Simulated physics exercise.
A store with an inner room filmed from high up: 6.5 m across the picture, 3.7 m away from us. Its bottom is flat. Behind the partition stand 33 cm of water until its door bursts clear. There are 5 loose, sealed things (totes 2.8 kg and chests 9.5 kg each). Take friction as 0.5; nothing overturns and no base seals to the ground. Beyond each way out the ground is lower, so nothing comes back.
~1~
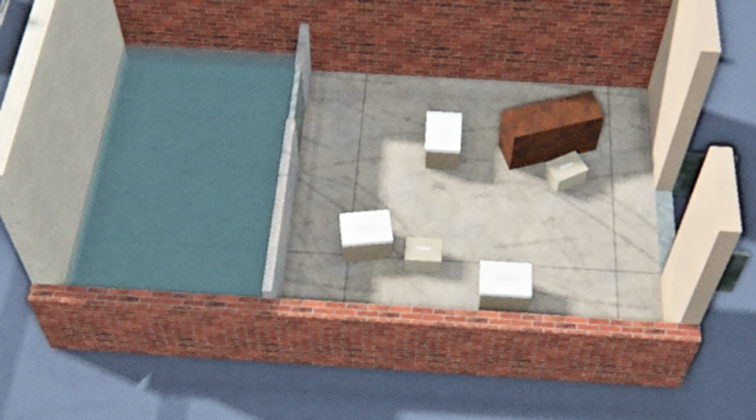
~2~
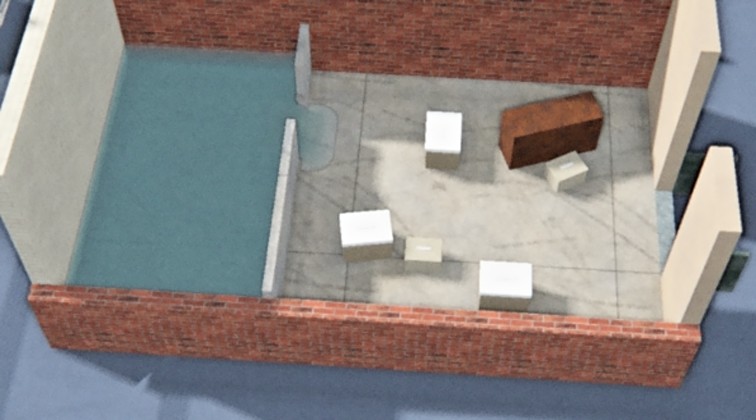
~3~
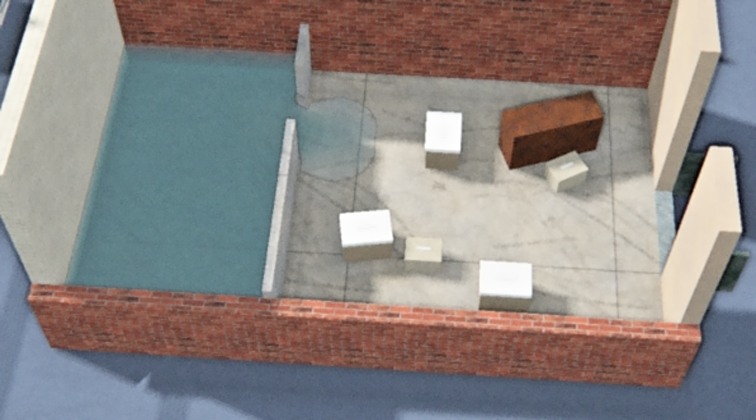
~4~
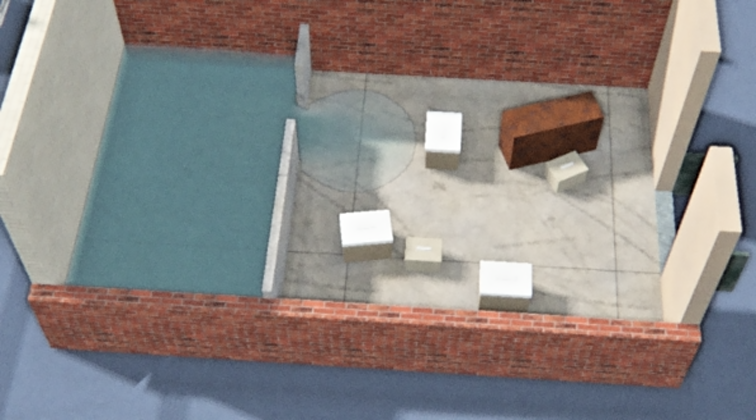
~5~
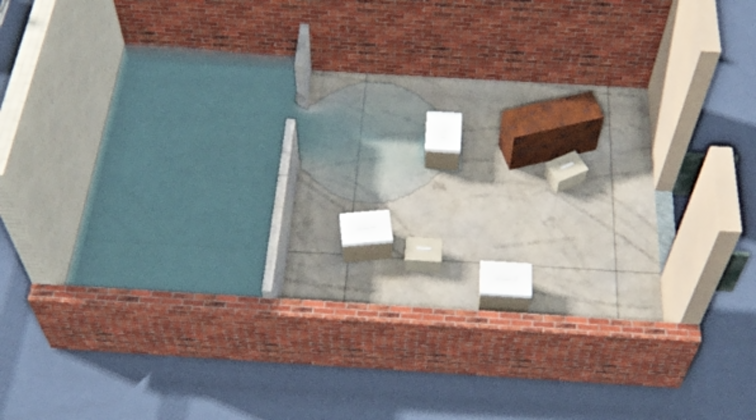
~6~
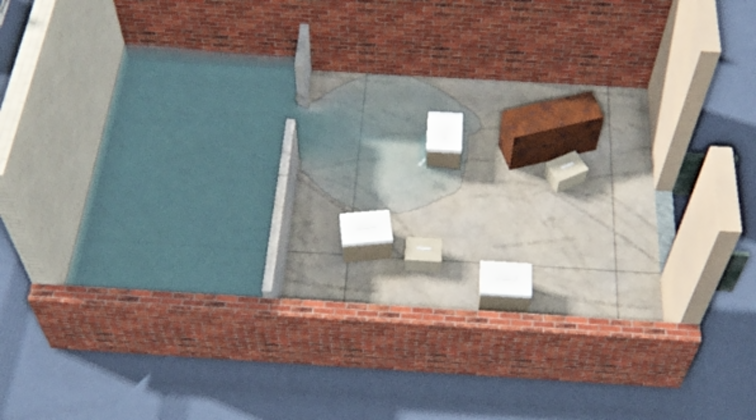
In a brick-walled store seen from above, a gap opened in the partition of the water-filled left room, and a thin sheet of water spread rightward across the floor around a white-topped box.
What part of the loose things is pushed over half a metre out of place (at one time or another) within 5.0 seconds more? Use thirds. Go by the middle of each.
That comes to not even a third.
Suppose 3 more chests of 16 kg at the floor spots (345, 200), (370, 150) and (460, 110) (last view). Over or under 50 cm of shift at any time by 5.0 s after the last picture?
In that order: Short of it, more, over.
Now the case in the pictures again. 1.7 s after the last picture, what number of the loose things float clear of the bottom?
I count 1.
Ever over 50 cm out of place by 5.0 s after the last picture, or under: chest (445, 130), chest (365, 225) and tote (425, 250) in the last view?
In turn: Over, under, short of it.
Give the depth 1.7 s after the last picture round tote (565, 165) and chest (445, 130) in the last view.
About 1 and 5 cm.
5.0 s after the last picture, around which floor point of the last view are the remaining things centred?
Around (483, 242).
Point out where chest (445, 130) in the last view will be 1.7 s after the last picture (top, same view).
Around (490, 141).
Then, 0.4 s after the last picture 0 of 5 are over 50 cm from their spots; 0 afloat.
Then, 1.7 s after the last picture 1 of 5 are over 50 cm from their spots; 1 afloat.
Then, 3.2 s after the last picture 1 of 5 are over 50 cm from their spots; 1 afloat.
Then, 5.0 s after the last picture 1 of 5 are over 50 cm from their spots, and 1 have been at some point; 3 afloat.
